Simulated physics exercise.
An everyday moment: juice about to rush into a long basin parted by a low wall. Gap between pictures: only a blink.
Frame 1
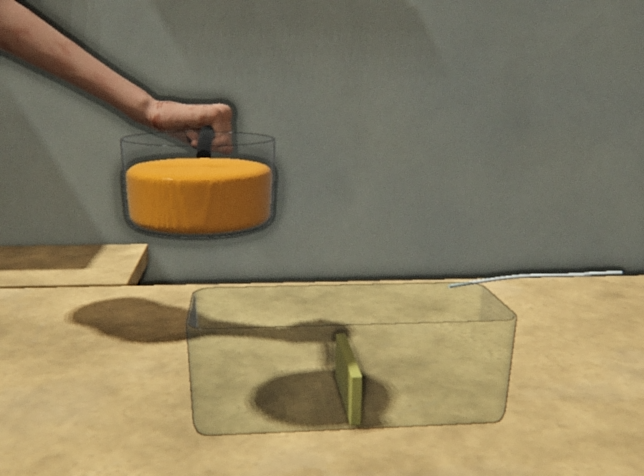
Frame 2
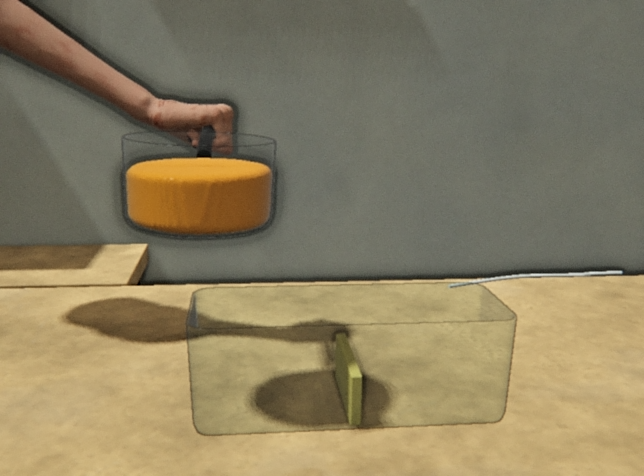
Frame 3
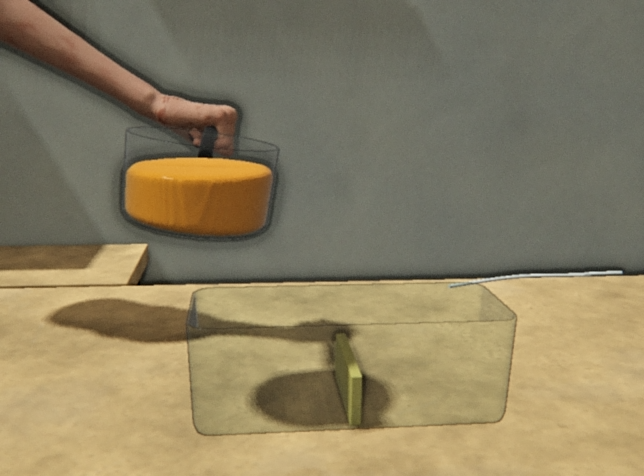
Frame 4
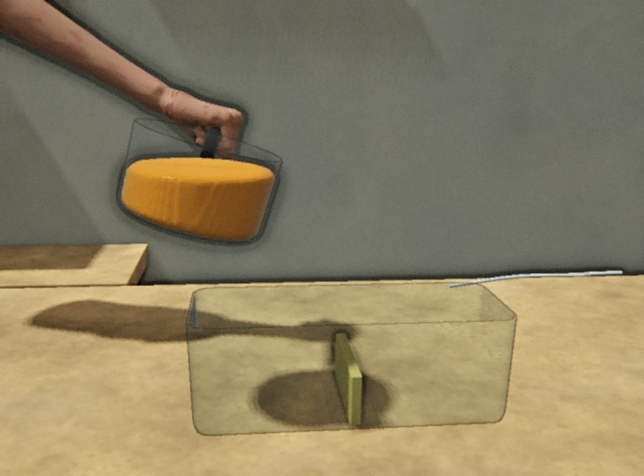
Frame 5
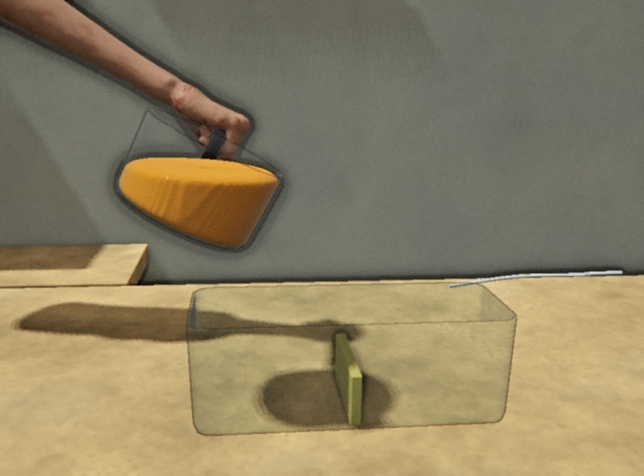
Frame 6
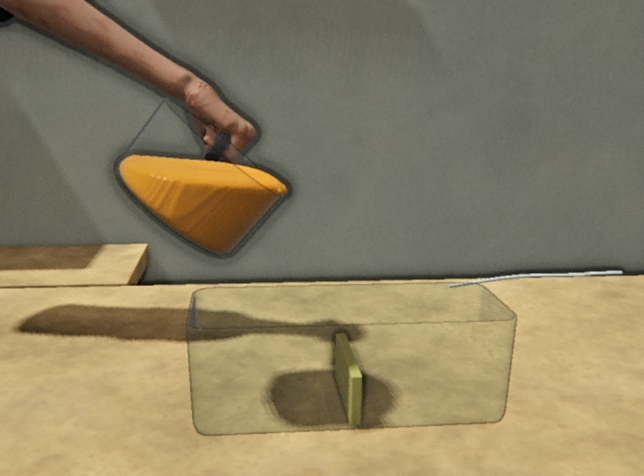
Above a long, clear basin with a low wall inside, a hand held a see-through container of orange juice level, then tilted it steadily to the right until the juice reached its lip.
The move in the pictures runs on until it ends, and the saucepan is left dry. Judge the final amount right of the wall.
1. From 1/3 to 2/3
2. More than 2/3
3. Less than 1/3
Less than 1/3.
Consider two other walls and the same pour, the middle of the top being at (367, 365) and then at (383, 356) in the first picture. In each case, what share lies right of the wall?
Around 25 percent in try one and around 15 percent in try two.
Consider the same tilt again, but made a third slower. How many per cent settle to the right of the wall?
Close to 10 in a hundred.
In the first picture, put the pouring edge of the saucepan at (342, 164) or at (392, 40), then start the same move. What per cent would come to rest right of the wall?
The first start yields 60 per cent, the second 80 per cent.
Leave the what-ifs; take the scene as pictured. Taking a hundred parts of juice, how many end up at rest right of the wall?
Near 10 %.
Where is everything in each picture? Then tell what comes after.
Tilt 0°; pouring edge (274, 140); surface from (128, 168) to (271, 167); the long basin's rim runs from (191, 309) to (499, 301); the wall's top is at (348, 355), in the first picture.
Tilt 2°; pouring edge (275, 143); surface from (128, 167) to (271, 168), in the second picture.
Tilt 7°; pouring edge (278, 150); surface from (129, 166) to (272, 170), in the third picture.
Tilt 16°; pouring edge (281, 162); surface from (129, 166) to (275, 173), in the fourth picture.
Tilt 27°; pouring edge (283, 178); surface from (125, 165) to (279, 176), in the fifth picture.
Tilt 40°; pouring edge (281, 196); surface from (121, 160) to (277, 183); 1 per cent is over the edge, in the sixth picture.
A moment on, the saucepan is tipped right over and 28 per cent is still to pour, 29 is left of the wall and 0 right of it.
Next, the saucepan is tipped right over and 6 per cent is still to pour, 82 is left of the wall and 1 right of it.
Then the saucepan is tipped right over and 0 per cent is still to pour, 76 is left of the wall and 9 right of it.
Later the saucepan is tipped right over and 0 per cent is still to pour, 79 is left of the wall and 10 right of it.
At rest 78 per cent lies left of the wall, 12 right of it and 11 outside.
